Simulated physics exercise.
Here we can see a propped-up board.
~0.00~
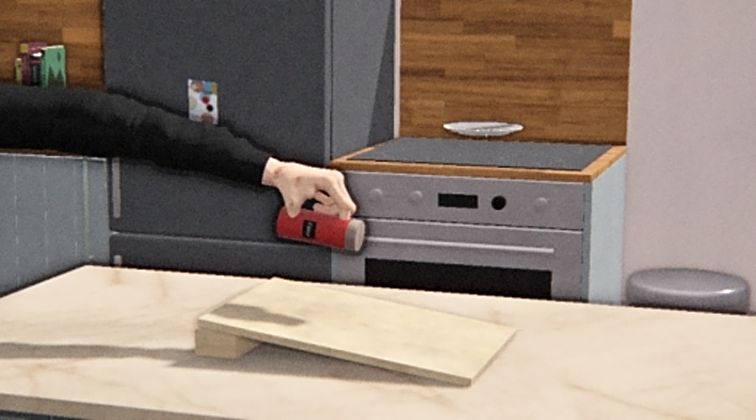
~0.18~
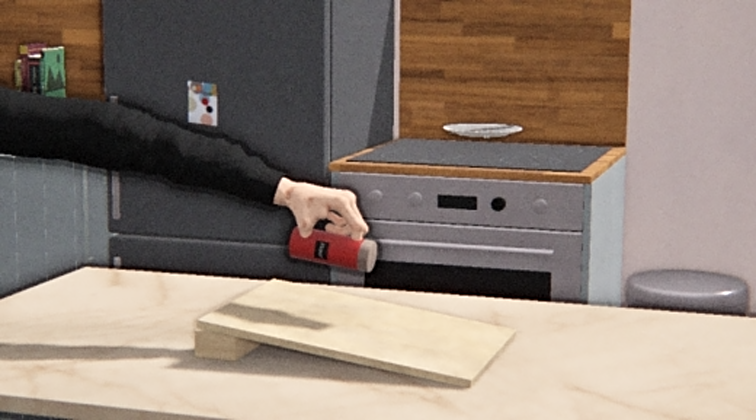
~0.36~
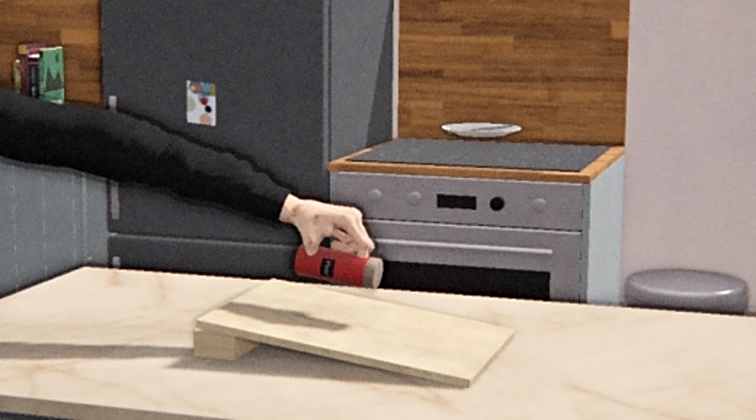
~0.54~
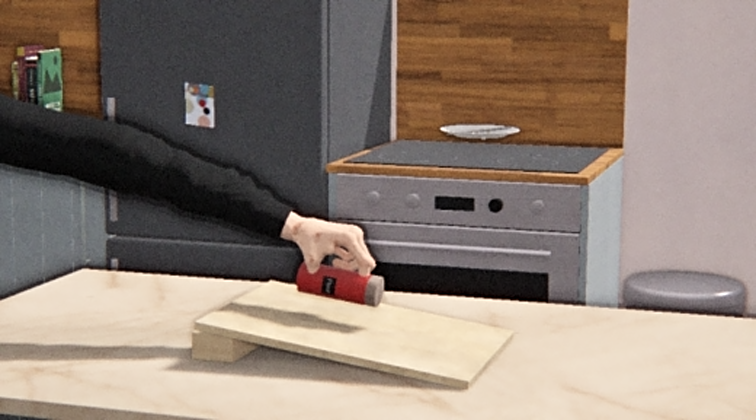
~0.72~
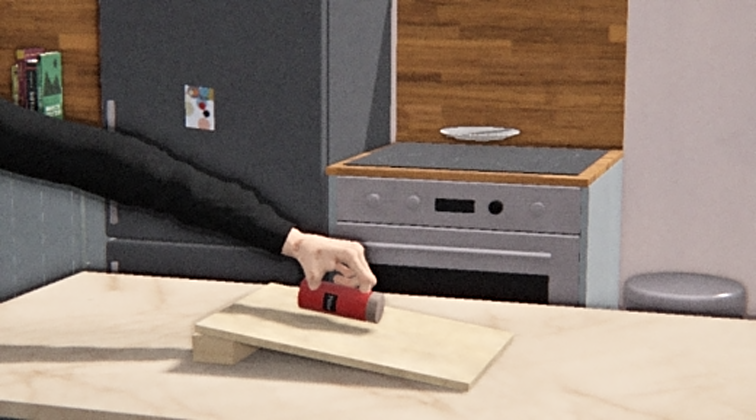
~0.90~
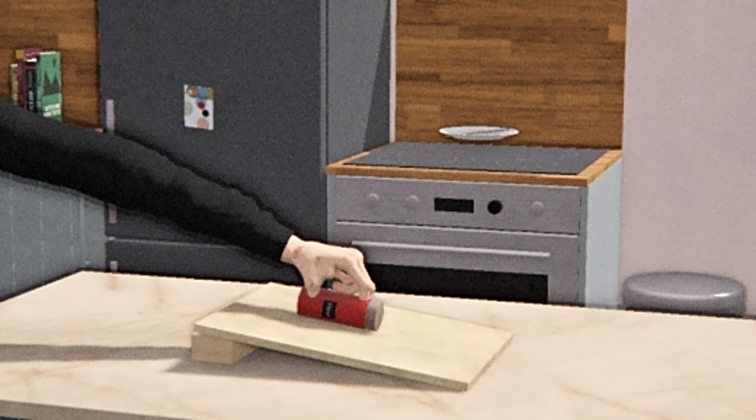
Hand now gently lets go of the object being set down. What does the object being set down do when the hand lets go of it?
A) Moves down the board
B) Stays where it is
B, stays where it is.
Around 1.10 s, nothing moves.
Around 1.40 s, red shaker resting near (341, 309).
Finally (1.9 s), it is still in place. Final places as the last picture's camera would see them, red shaker near (341, 309). The red shaker stays where it is put.
